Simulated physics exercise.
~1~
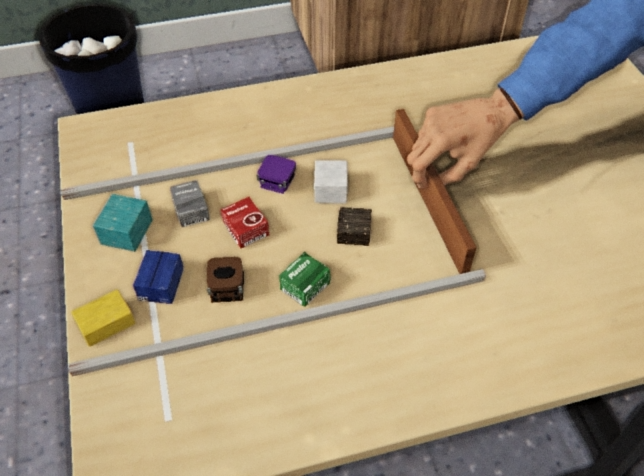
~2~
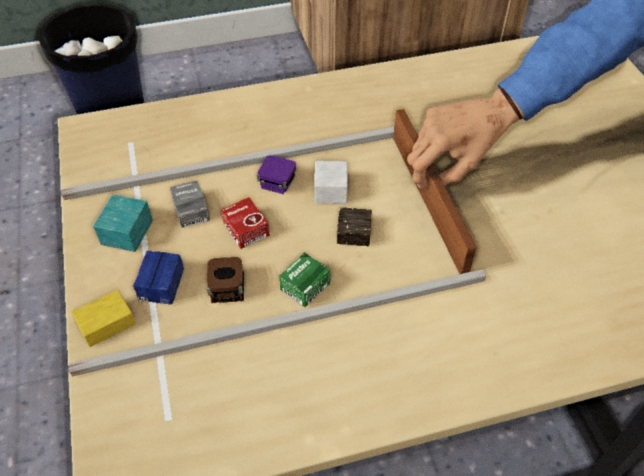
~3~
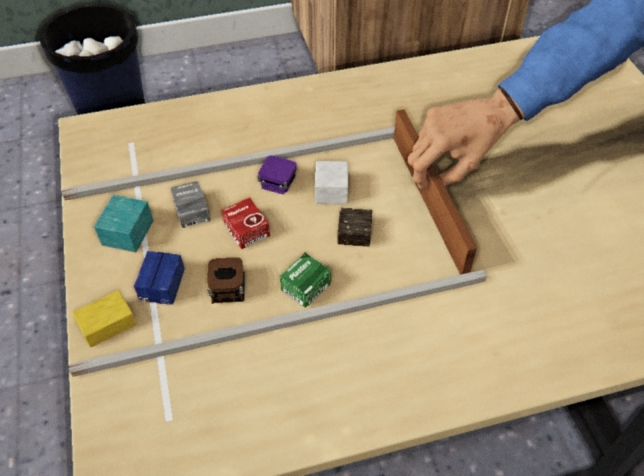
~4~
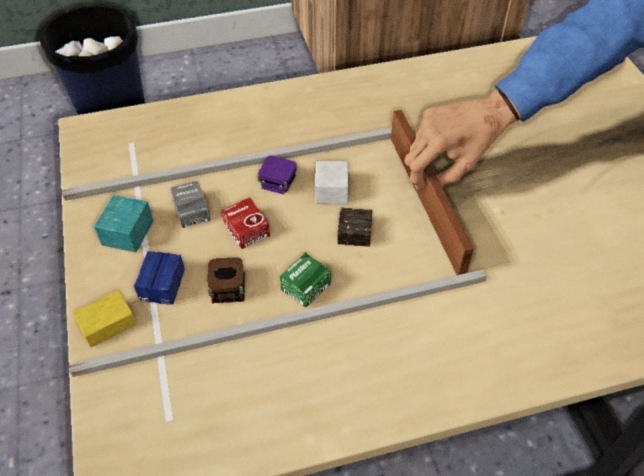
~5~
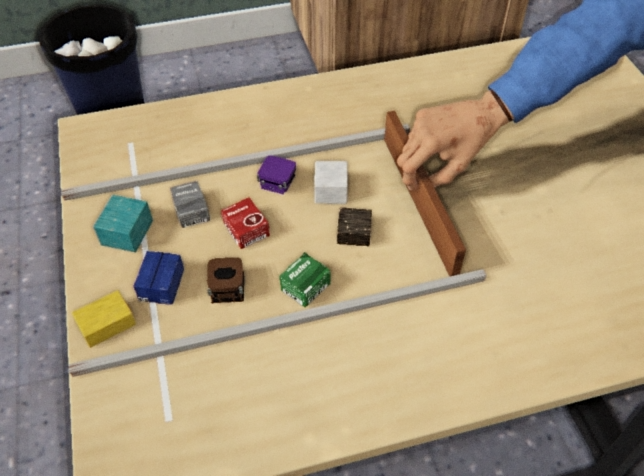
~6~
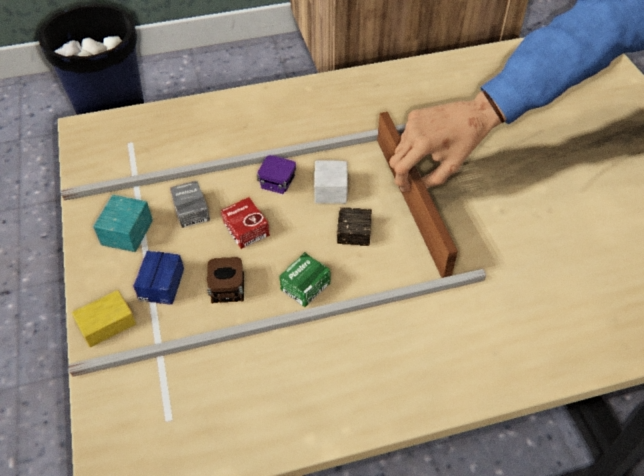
The clip opens on small colourful blocks and boxes scattered between two grey rails on a wooden table, with a hand holding a brown board at the right. The board barely moves at first, then the hand slides it slightly left while the scattered objects stay still.
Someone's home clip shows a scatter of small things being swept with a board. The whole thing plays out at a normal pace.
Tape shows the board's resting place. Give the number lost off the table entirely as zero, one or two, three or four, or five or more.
Lost off the table: One or two.
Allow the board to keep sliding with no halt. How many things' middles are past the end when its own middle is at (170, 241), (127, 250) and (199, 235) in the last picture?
First 0, then 3, finally 0.
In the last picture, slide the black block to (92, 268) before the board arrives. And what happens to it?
From that start the object does not stay.
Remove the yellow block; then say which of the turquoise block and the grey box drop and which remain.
So the turquoise block goes off the edge and the grey box is still there.
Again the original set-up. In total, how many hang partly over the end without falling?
1 overhanging.
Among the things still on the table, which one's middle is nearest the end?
The one in question is the blue box.
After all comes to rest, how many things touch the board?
It's 4.
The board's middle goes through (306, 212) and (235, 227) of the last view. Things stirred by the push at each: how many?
Counts: 4 and 8.
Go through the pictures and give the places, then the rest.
The first frame shows yellow block (104, 318); turquoise block (124, 223); blue box (159, 277); board (430, 187); tape (147, 260).
The second frame shows turquoise block (124, 223); red box (245, 223).
The third frame shows blue box (160, 278); green box (305, 280).
The fourth frame shows yellow block (105, 318); black block (355, 227).
The fifth frame shows turquoise block (124, 224); brown case (226, 281).
The sixth frame shows yellow block (104, 318); turquoise block (124, 223); blue box (159, 278); board (413, 190); tape (147, 260).
Early on, none off yet; yellow block at rest near (104, 318); turquoise block at rest near (124, 223); blue box at rest near (159, 278).
A while later, none off yet; yellow block travelled a little near (82, 325); turquoise block travelled a little near (99, 228); blue box travelled about its own width near (112, 282).
Finally, the number that fall off is one or two; lost, turquoise block and yellow block.
